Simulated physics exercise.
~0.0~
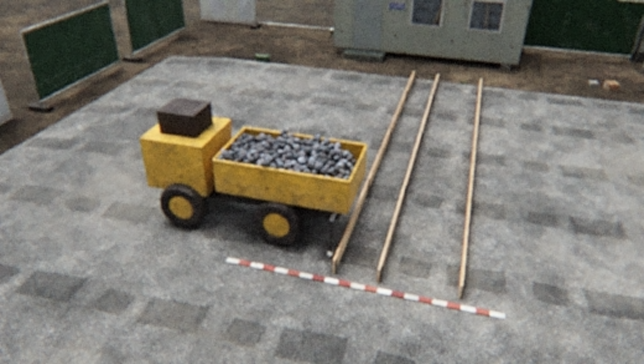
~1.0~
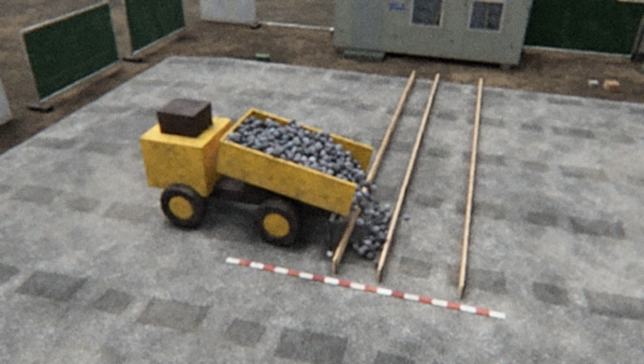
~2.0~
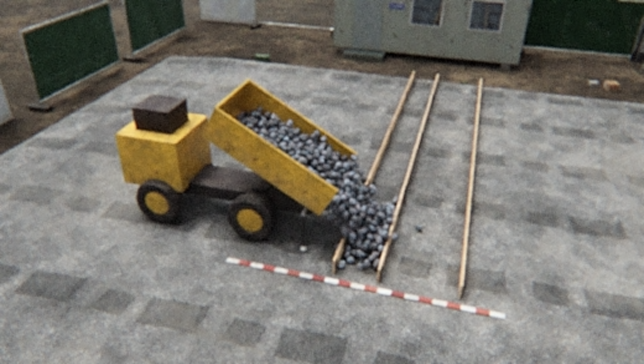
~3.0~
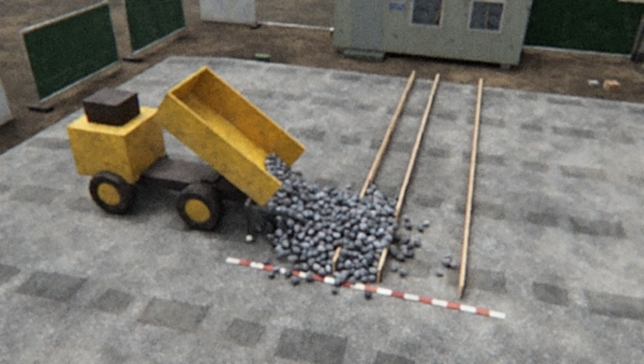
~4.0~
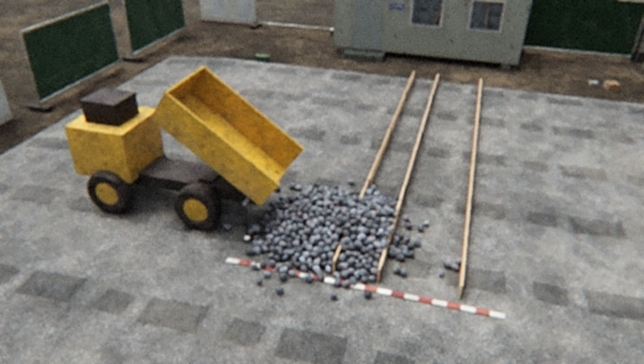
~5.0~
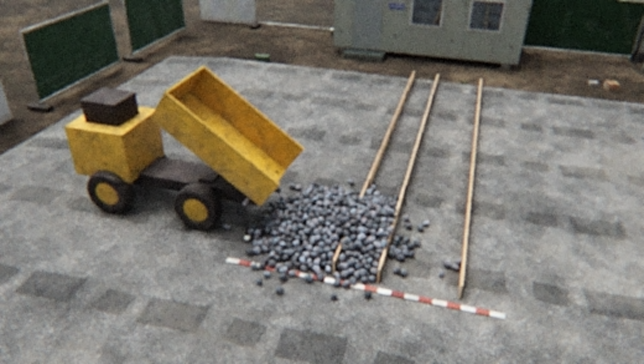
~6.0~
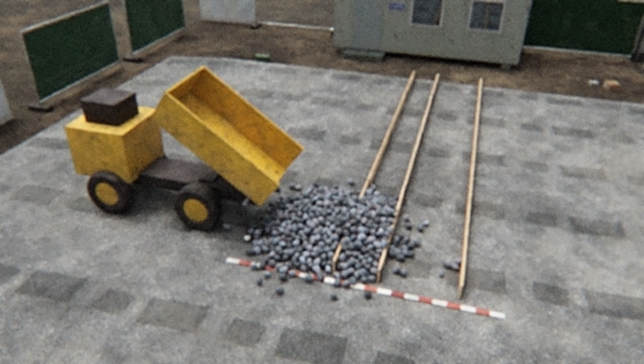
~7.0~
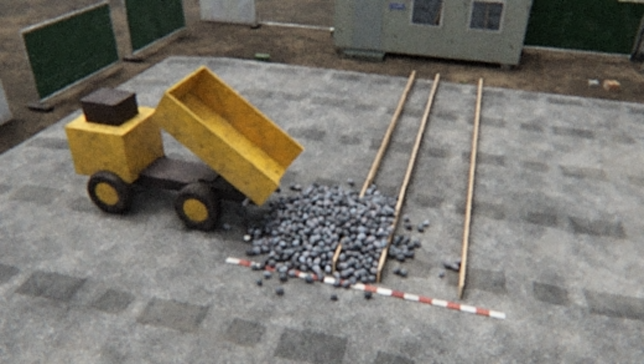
On a grey paved yard with green screens and a pale cabin behind, a yellow toy-like dump truck stands loaded with grey stones, beside three long wooden planks and a red-and-white striped staff. The bed begins to tip, and stones spill from its right end over the nearest plank. As it tilts more steeply, the truck draws away to the left while the stones keep pouring out. The bed empties, leaving a broad heap, mostly short of the planks and between the first two, with a few strays beyond. The truck then stays still, its bed raised.
